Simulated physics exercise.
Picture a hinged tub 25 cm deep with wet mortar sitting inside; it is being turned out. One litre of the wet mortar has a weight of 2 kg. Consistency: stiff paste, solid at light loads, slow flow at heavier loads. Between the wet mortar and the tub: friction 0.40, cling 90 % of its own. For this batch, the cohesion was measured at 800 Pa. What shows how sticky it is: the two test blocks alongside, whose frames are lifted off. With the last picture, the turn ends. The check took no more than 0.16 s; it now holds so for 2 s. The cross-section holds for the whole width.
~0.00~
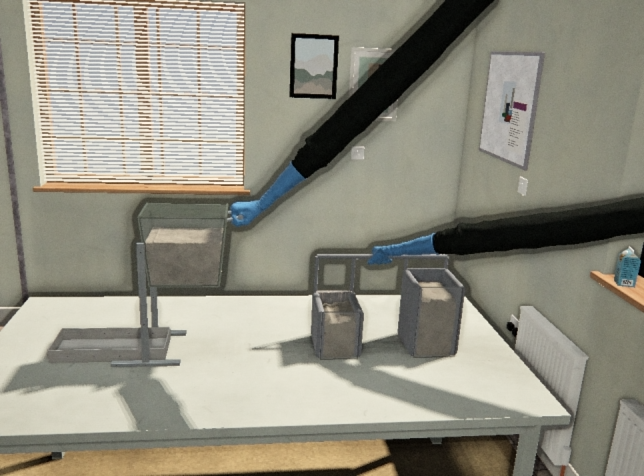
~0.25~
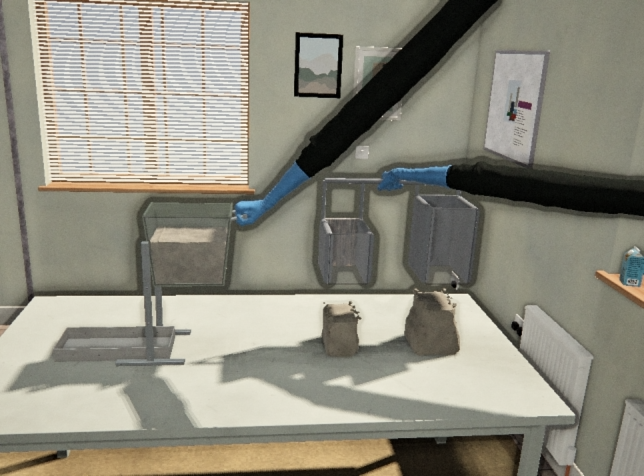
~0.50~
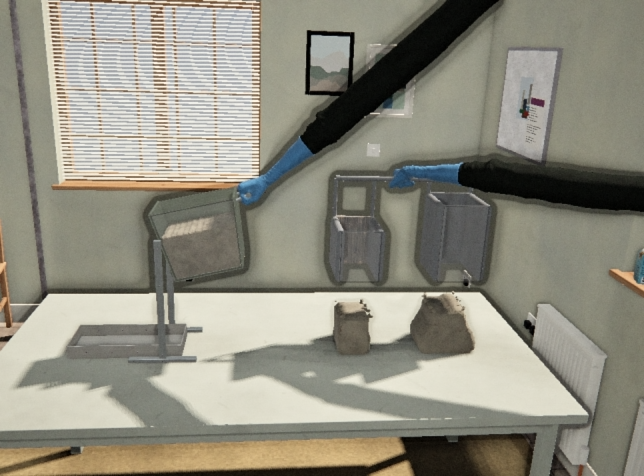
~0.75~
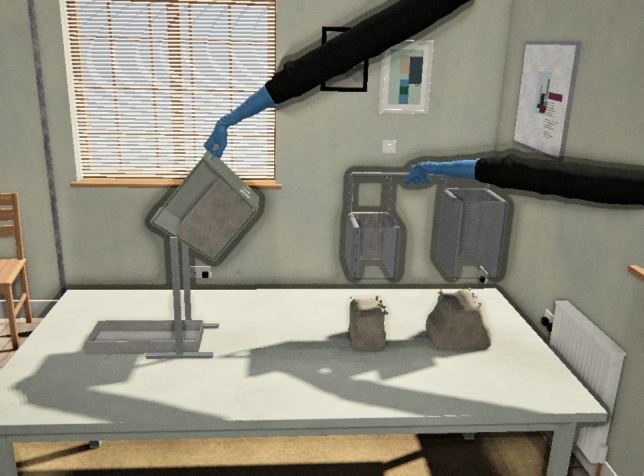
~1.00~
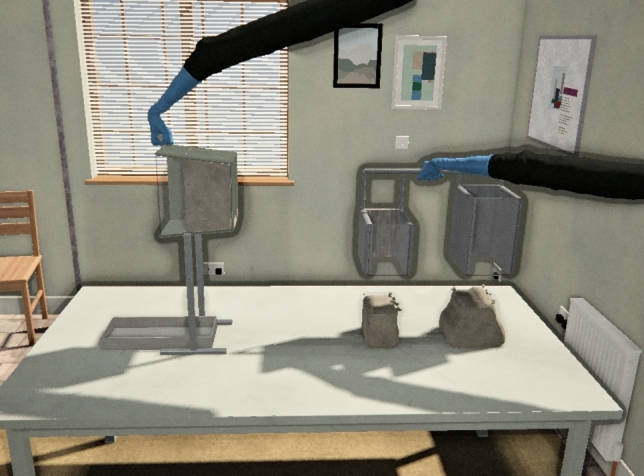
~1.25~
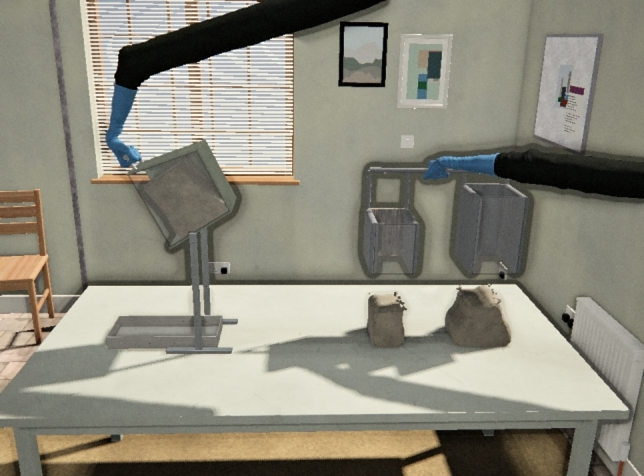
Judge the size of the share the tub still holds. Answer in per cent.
Some 4 per cent.
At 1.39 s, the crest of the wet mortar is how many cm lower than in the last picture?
I reckon it's close to 13 cm.
After 1.39 s, the tub is at 116 degrees and holds 55 %.
After 1.56 s, the tub is at 116 degrees and holds 21 %.
After 1.73 s, the tub is at 116 degrees and holds 4 %.
After 1.90 s, the tub is at 116 degrees and holds 4 %.
After 3.25 s, the tub is at 116 degrees and holds 4 %.
